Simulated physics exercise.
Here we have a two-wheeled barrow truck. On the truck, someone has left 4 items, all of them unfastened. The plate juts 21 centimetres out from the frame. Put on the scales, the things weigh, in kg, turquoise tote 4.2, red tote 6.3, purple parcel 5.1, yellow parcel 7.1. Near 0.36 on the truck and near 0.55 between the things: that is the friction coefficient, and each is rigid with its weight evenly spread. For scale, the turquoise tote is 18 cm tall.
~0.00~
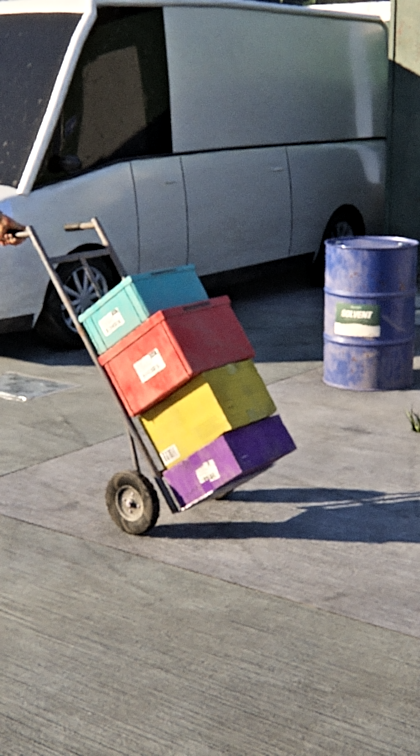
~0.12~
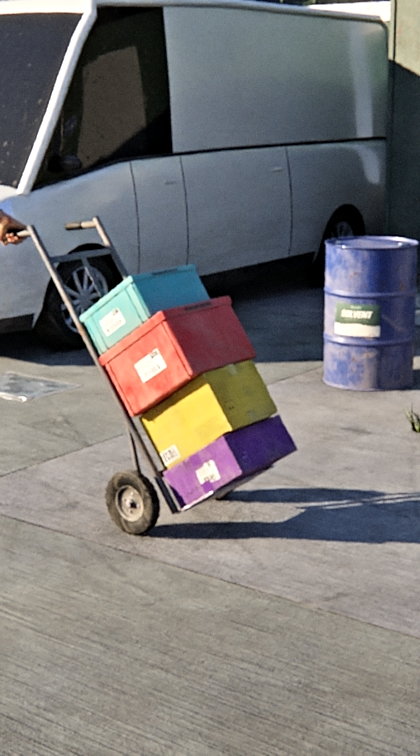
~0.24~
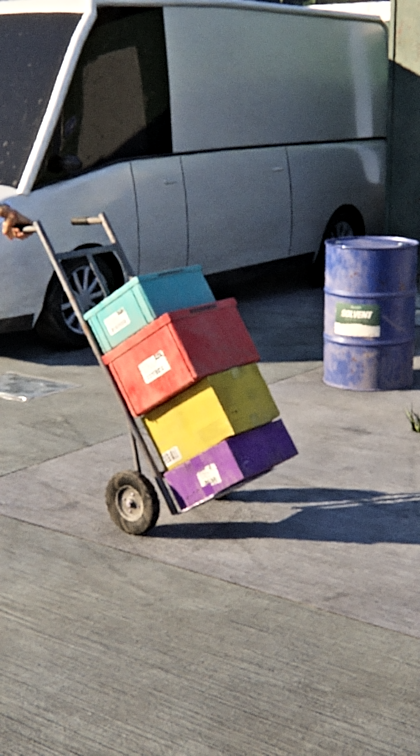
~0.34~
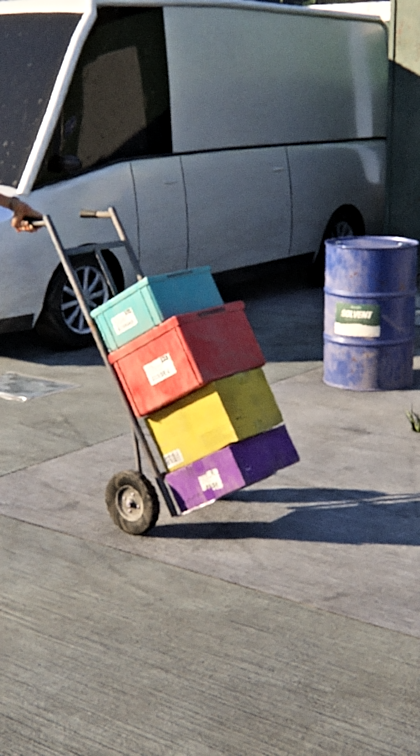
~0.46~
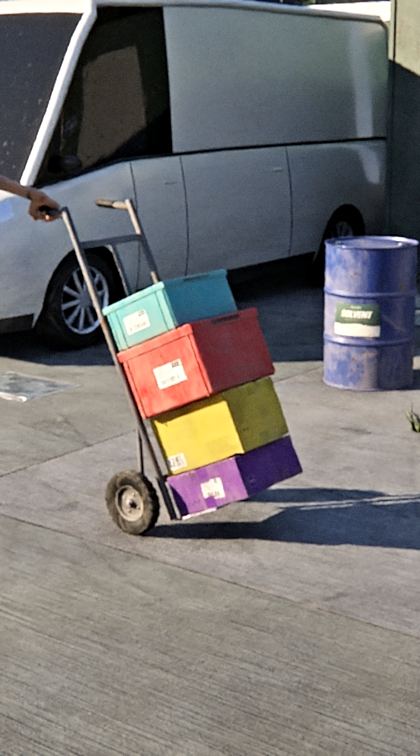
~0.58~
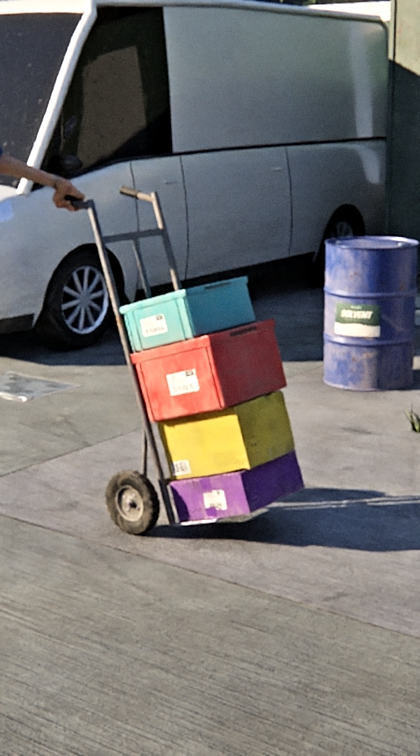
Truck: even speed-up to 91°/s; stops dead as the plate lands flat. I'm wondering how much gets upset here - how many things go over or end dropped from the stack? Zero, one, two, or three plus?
I'd say nothing does.
After 0.88 s, truck upright; turquoise tote tipped 5° from how it sat near (248, 338); red tote tipped 5° from how it sat near (252, 399); yellow parcel tipped 5° from how it sat.
After 0.98 s, truck upright; turquoise tote tipped 10° from how it sat near (262, 338); red tote tipped 10° from how it sat near (261, 398); yellow parcel tipped 10° from how it sat.
After 1.28 s, truck upright; turquoise tote tipped 9° from how it sat near (263, 339); red tote tipped 9° from how it sat near (261, 398); yellow parcel tipped 9° from how it sat.
After 1.48 s, truck upright.
At rest (2.1 s), all 4 in place, give or take 10 cm. In the last view, turquoise tote near (233, 337), red tote near (240, 396).
